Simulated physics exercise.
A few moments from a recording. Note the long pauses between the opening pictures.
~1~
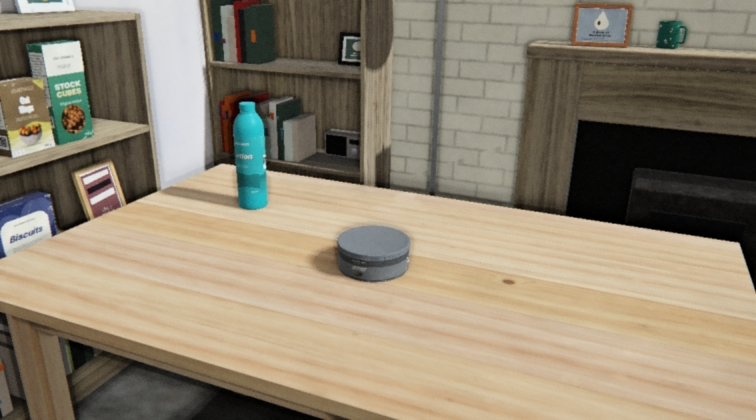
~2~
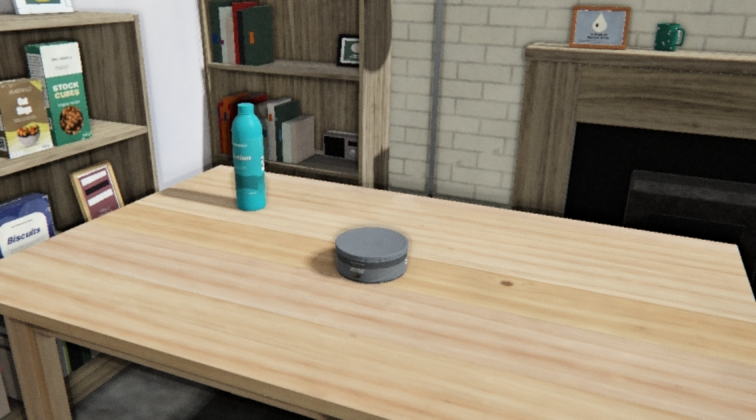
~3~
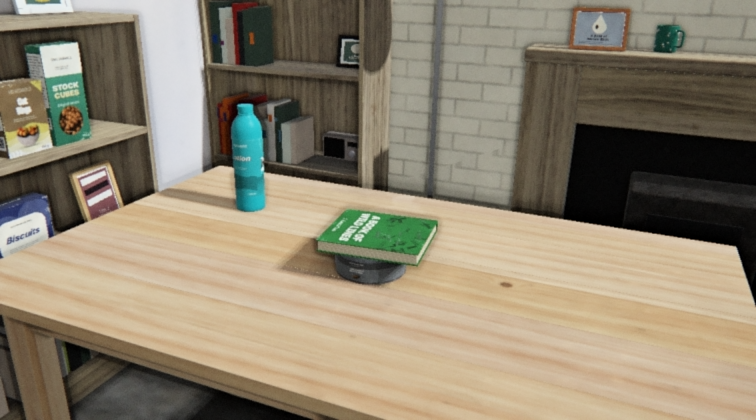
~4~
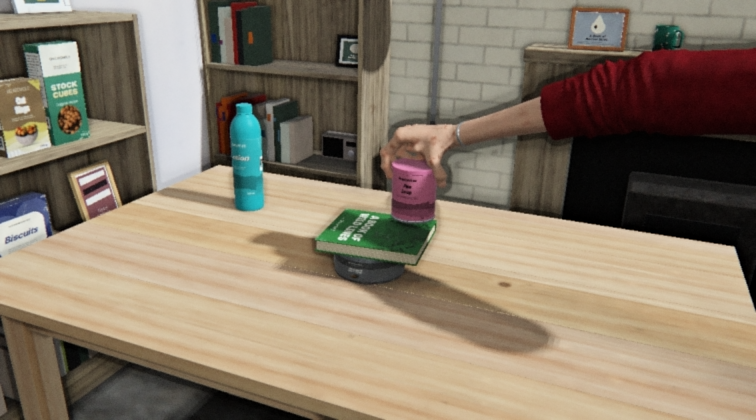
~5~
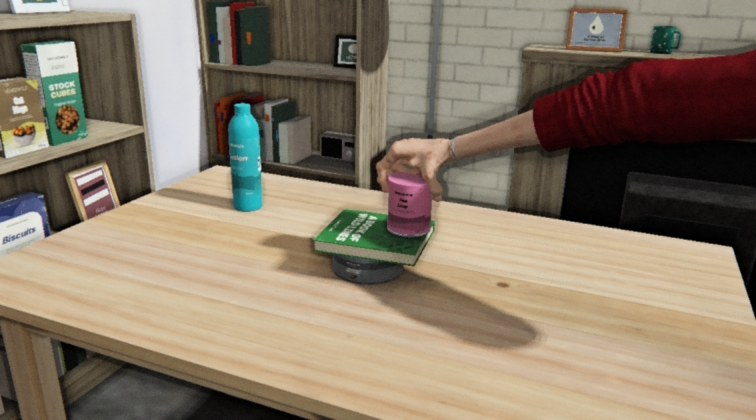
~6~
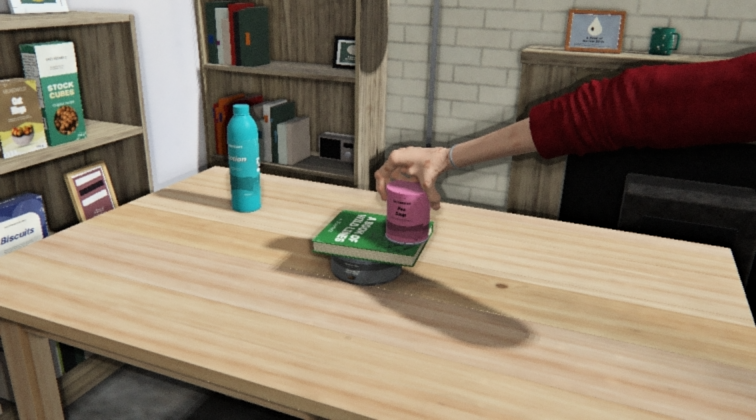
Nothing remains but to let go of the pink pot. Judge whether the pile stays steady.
Most likely the pile will bear the load.
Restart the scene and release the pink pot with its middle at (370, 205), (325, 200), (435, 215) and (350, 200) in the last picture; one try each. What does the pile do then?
The pile remains standing the first time, collapses the second time, collapses the third time and remains standing the fourth time.
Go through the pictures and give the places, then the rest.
In the first frame, the last thing is not in view yet; grey tub (374, 253).
In the second frame, the last thing is not in view yet; turquoise bottle (249, 157).
In the third frame, the last thing is not in view yet; green book (379, 235).
The fourth frame shows on its way; pink pot (414, 190).
The fifth frame shows on its way; pink pot (410, 203); turquoise bottle (245, 158).
The sixth frame shows in place under the hand; pink pot (408, 212); green book (375, 236).
Then, 0.60 s later than the last frame, all is still.
Then, 1.50 s later than the last frame, pink pot resting near (408, 212).
When it is over, all 4 as before. End places, in pixels of the last picture, pink pot near (409, 212). The pile keeps its balance.
